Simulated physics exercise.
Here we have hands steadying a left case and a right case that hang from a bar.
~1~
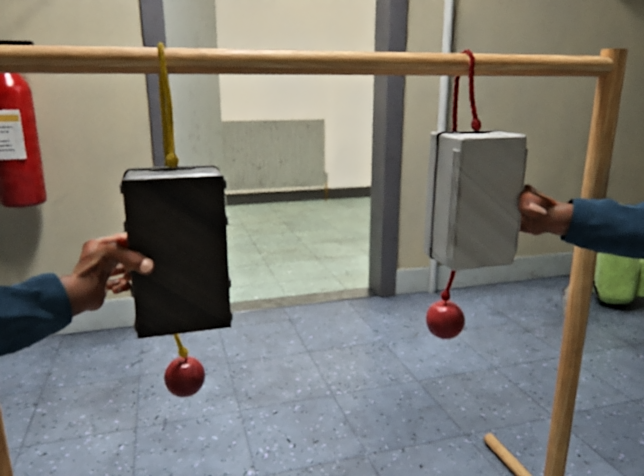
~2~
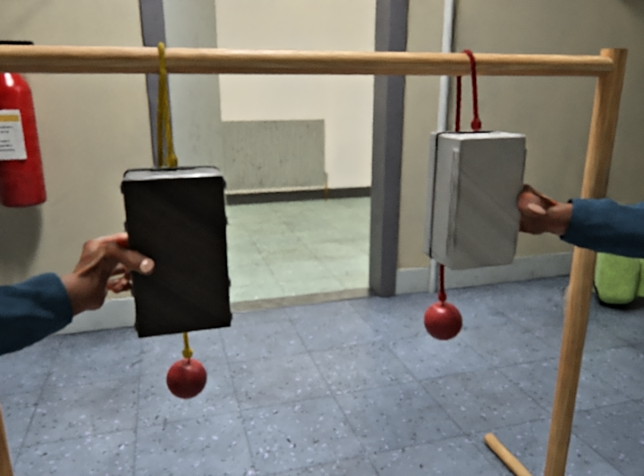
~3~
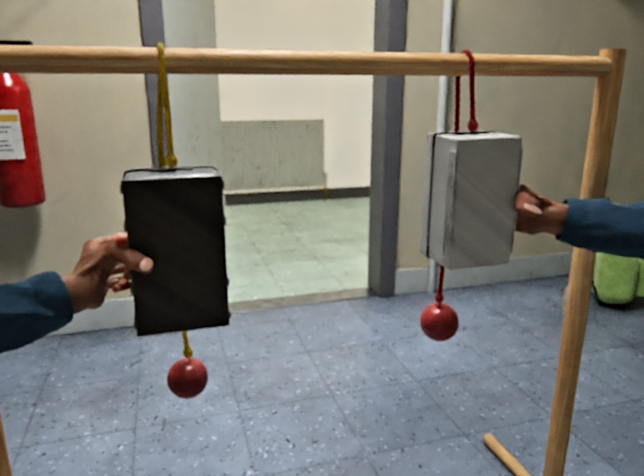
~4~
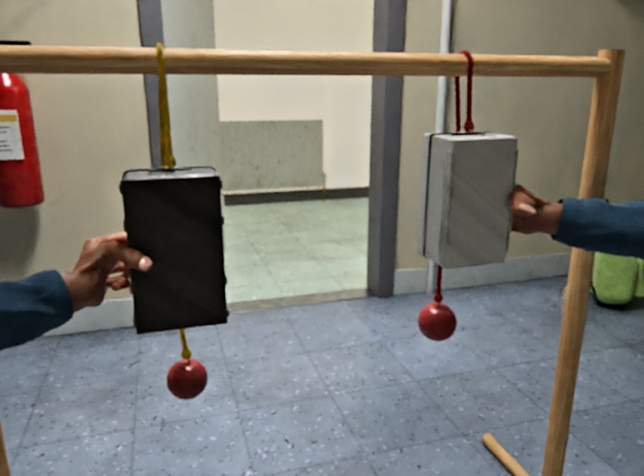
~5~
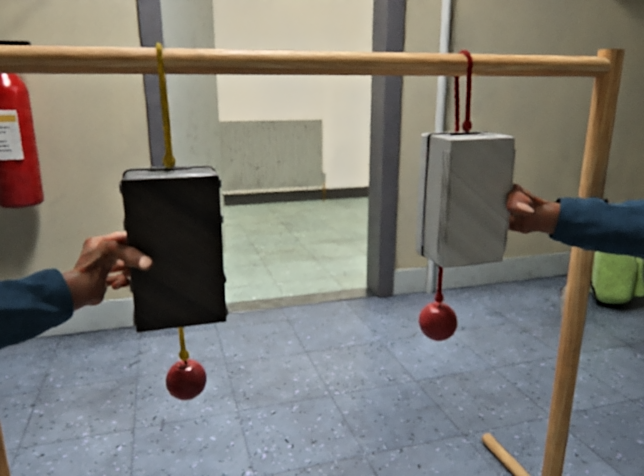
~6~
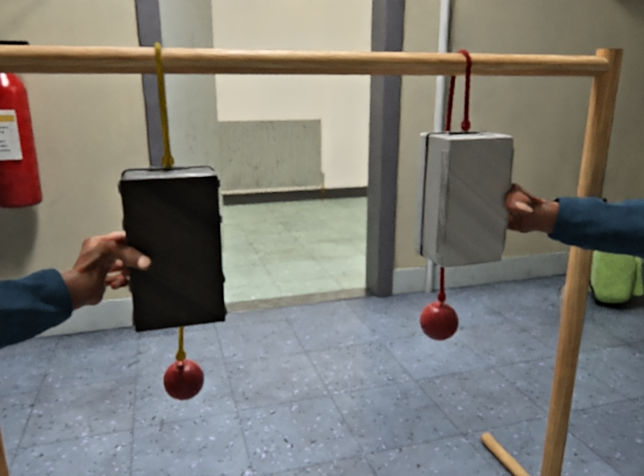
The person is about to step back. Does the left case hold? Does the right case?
The left case runs down to the floor; the right case drops.
Then, 0.34 s on from there, left case dropping near (184, 358); right case dropping near (452, 308).
Then, 0.70 s on from there, left case on the floor; right case on the floor.
In the end, left case on the floor; right case on the floor. The left case drops and the right case pulls its rope through.
